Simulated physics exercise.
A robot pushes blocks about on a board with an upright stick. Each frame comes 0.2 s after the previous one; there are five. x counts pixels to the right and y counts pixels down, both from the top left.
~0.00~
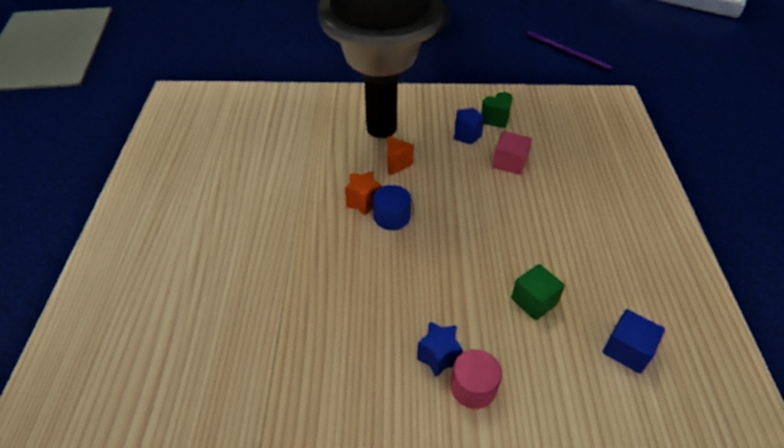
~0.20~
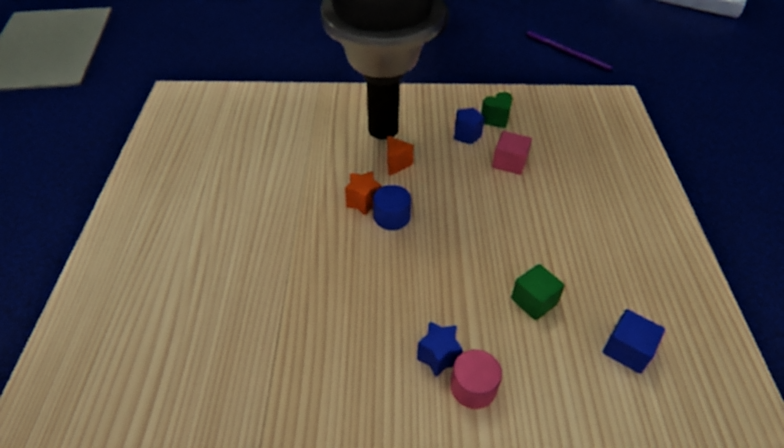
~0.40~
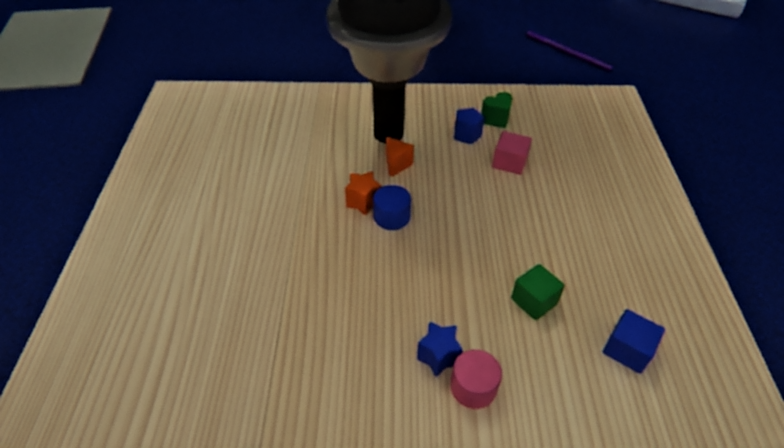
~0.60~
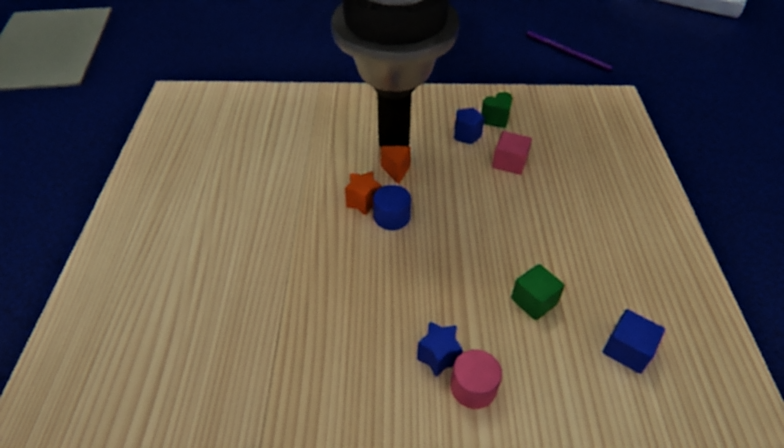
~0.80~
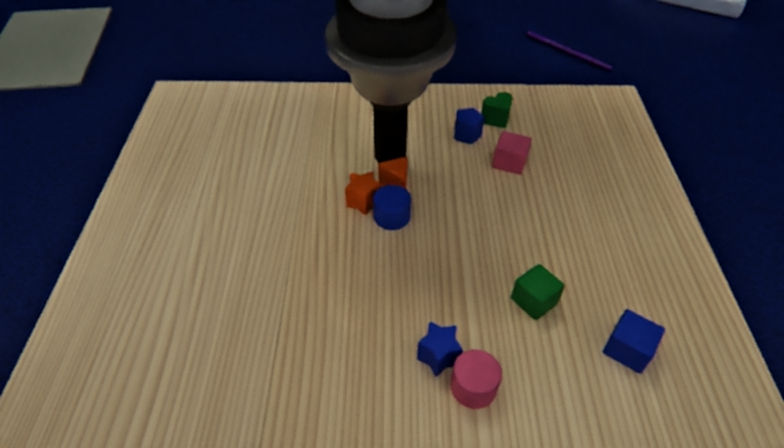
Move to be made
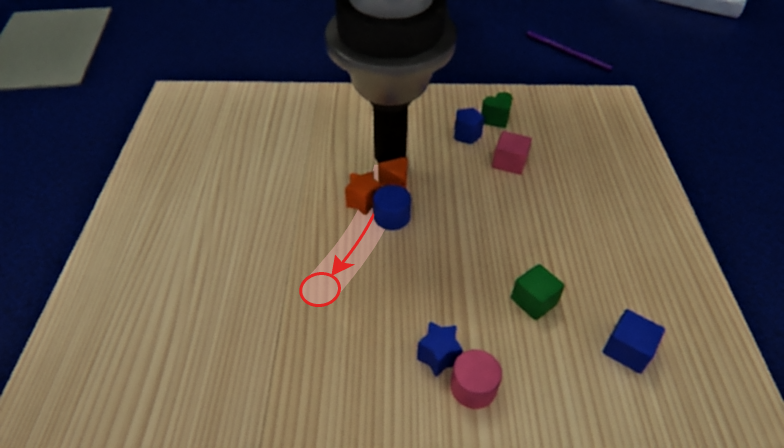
A pale wooden board lies on a dark blue surface, seen from above at an angle by a still camera. Orange star and triangular blocks sit near a blue round one at upper centre, with blue, green and pink blocks to the right and below. A robot's black stick drifts right, then moves toward the viewer, pushing the orange triangular block up close to the star and round blocks.
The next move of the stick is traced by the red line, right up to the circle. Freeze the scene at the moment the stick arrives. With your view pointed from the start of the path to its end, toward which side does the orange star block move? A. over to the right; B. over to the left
A.
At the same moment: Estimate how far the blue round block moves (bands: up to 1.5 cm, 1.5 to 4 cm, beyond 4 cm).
1.5-4 cm.
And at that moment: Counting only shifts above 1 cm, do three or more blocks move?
I expect so.
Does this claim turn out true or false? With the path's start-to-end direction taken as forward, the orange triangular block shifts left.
The statement is correct.
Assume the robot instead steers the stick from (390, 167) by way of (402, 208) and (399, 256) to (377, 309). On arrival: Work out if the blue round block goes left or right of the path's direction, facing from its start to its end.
With start-to-end as forward, it shifts right.
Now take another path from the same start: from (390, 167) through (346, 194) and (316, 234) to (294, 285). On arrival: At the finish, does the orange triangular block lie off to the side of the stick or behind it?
Yes - that is the case.
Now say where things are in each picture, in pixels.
In the first picture, tip of the stick (382, 129), middles of tops, orange star block (363, 182), blue round block (392, 197), orange triangular block (397, 145).
In the second picture, stick (383, 130), nothing pushed.
In the third picture, stick (389, 134), nothing pushed.
In the fourth picture, stick (394, 143), orange triangular block (397, 152).
In the fifth picture, stick (390, 156), orange star block (363, 182), blue round block (392, 197), orange triangular block (396, 165).
The line goes from (390, 167) by way of (378, 205) and (355, 246) to (320, 289).
What follows on the original path. One third of the way, stick (378, 194); orange star block (347, 193); blue round block (398, 208); orange triangular block (411, 186), turned 40° anticlockwise.
Two thirds of the way, stick (354, 235); orange star block (335, 201), turned 60° clockwise; blue round block (401, 220); orange triangular block (411, 186), turned 40° anticlockwise.
At the end, stick (318, 279); orange star block (335, 201), turned 60° clockwise; blue round block (401, 220); orange triangular block (411, 186), turned 40° anticlockwise.
